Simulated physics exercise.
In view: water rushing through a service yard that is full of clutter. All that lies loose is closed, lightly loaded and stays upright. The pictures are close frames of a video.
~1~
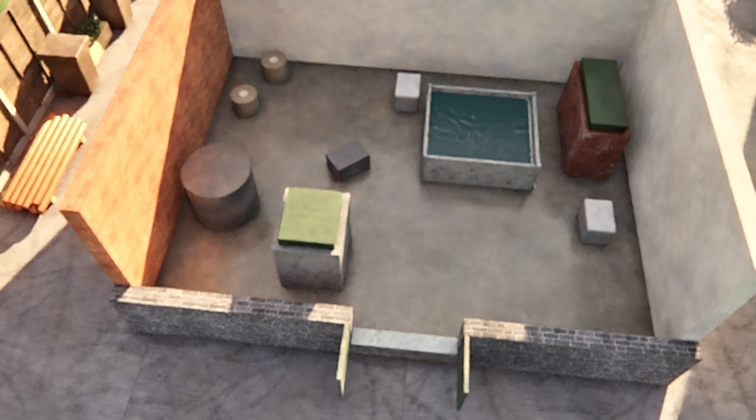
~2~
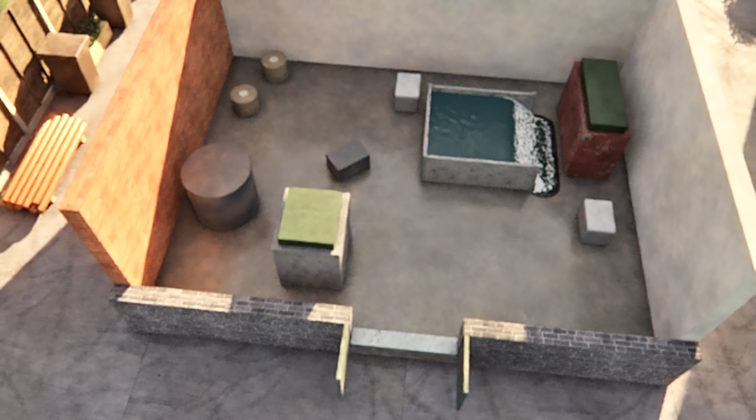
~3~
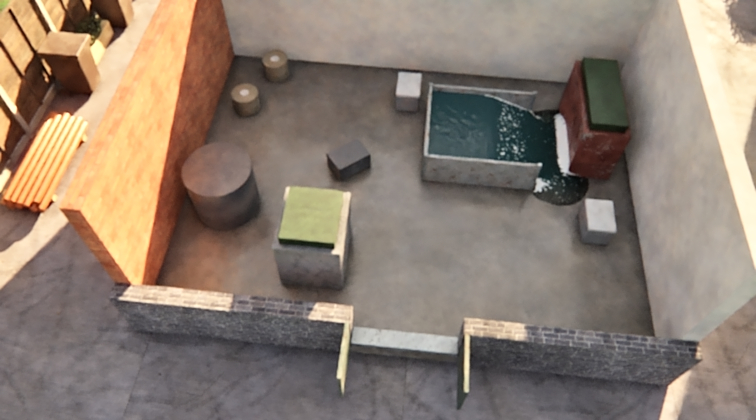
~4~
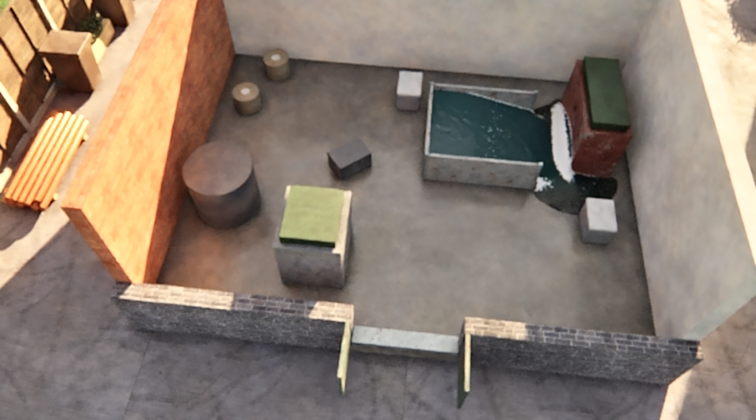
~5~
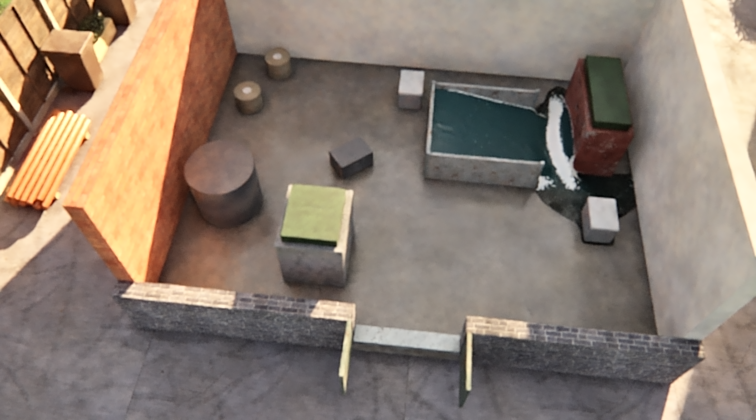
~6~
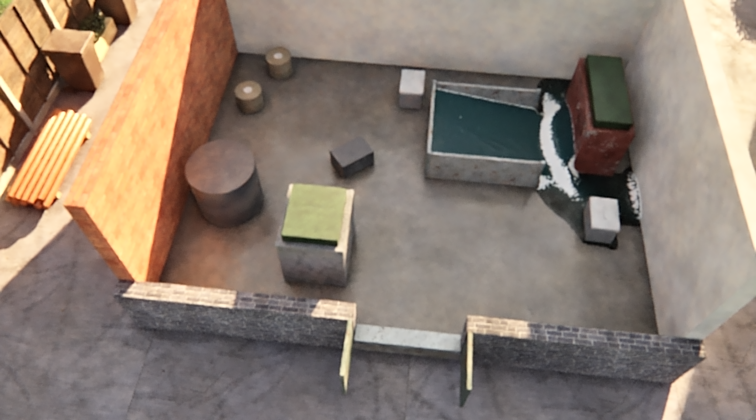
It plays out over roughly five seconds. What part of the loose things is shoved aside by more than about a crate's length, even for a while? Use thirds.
It is between one and two thirds.
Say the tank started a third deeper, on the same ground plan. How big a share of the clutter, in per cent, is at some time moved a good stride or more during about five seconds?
Some 80 per cent.
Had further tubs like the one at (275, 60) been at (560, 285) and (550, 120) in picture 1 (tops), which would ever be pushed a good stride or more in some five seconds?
In turn: Shifted that much, yes.
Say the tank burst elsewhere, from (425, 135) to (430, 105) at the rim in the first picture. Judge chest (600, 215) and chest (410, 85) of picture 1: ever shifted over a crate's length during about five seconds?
In that order: Under that, under that.
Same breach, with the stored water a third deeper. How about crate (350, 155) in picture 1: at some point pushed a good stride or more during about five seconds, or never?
Answer: No.
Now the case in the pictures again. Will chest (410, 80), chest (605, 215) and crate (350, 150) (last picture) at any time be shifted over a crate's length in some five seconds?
In turn: Moved that far, that far or more, under that.
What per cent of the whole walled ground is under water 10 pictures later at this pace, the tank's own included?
Some 35 per cent.
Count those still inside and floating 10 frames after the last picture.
That makes 1.
A moment on, 0 of 5 are well off their spots; 0 afloat.
Next, 1 of 5 are well off their spots; 1 afloat.
Later, 2 of 5 are well off their spots; 1 afloat.
In the end, 3 of 5 are well off their spots, and 3 have been at some point; 2 afloat.
